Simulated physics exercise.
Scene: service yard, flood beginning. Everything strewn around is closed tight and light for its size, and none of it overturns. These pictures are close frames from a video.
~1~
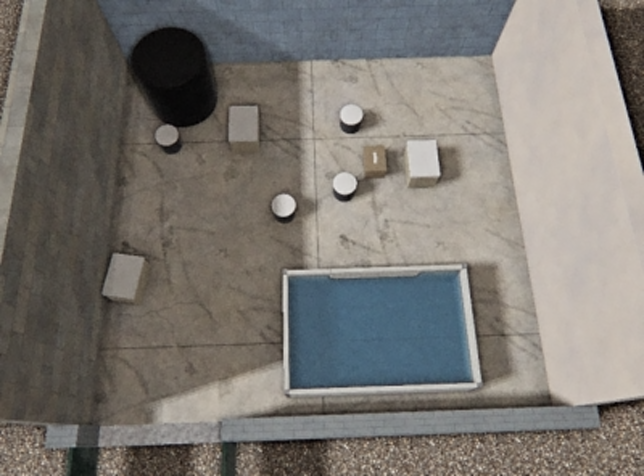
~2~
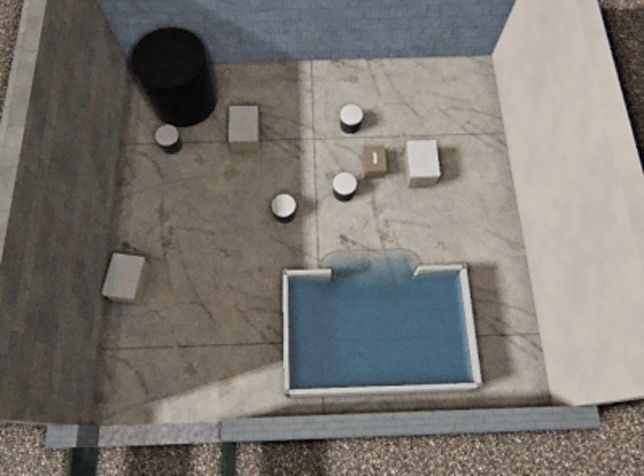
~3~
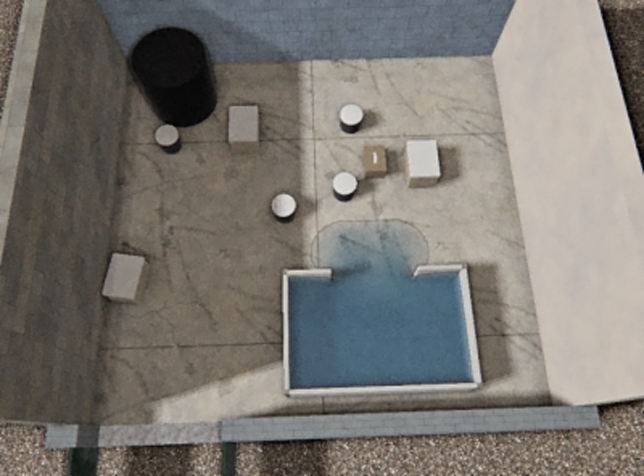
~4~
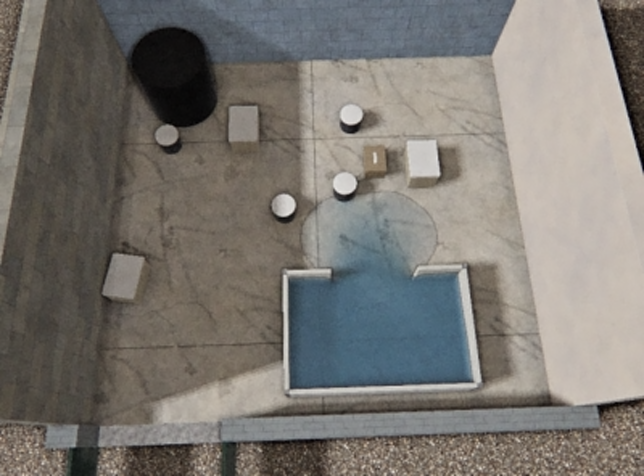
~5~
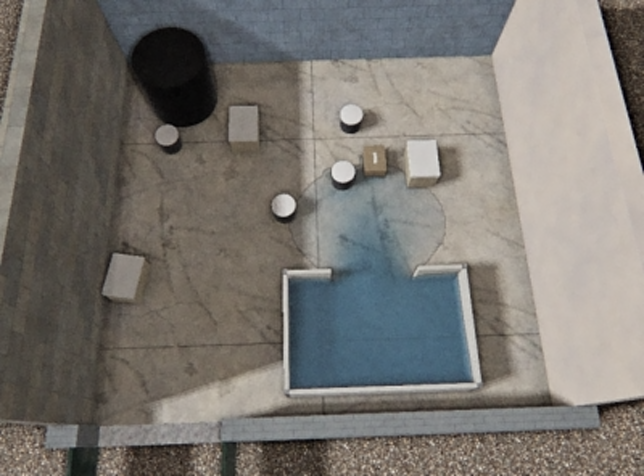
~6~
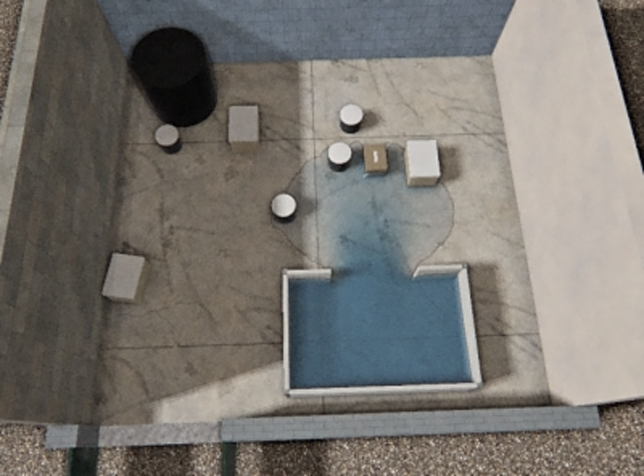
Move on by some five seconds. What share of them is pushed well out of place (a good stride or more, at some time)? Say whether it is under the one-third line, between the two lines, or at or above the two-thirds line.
The portion moved well away reaches the top third.
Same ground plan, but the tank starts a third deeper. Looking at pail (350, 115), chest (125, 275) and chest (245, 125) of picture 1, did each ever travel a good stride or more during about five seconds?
Object 1: Passed the mark. Object 2: Stayed below the mark. Object 3: Passed the mark.
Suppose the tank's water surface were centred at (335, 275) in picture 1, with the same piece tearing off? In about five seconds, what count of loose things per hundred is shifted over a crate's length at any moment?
Estimate: Some 80 per cent of them.
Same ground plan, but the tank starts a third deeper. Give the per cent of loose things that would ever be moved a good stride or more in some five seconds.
I'd put it near 90 percent.
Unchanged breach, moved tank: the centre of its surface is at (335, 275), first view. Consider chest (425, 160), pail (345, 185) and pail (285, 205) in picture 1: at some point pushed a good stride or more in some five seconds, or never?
Results in order: Never that far / made it that far / made it that far.
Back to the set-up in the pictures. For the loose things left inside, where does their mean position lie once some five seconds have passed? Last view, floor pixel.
(265, 153).
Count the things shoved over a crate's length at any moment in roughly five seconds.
So the number is 7.
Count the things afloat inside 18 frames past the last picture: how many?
The total is 5.
A moment on, 2 of 8 are well off their spots; 0 afloat.
Next, 5 of 8 are well off their spots; 3 afloat.
Later, 5 of 8 are well off their spots; 5 afloat.
In the end, 7 of 8 are well off their spots, and 7 have been at some point; 5 afloat.
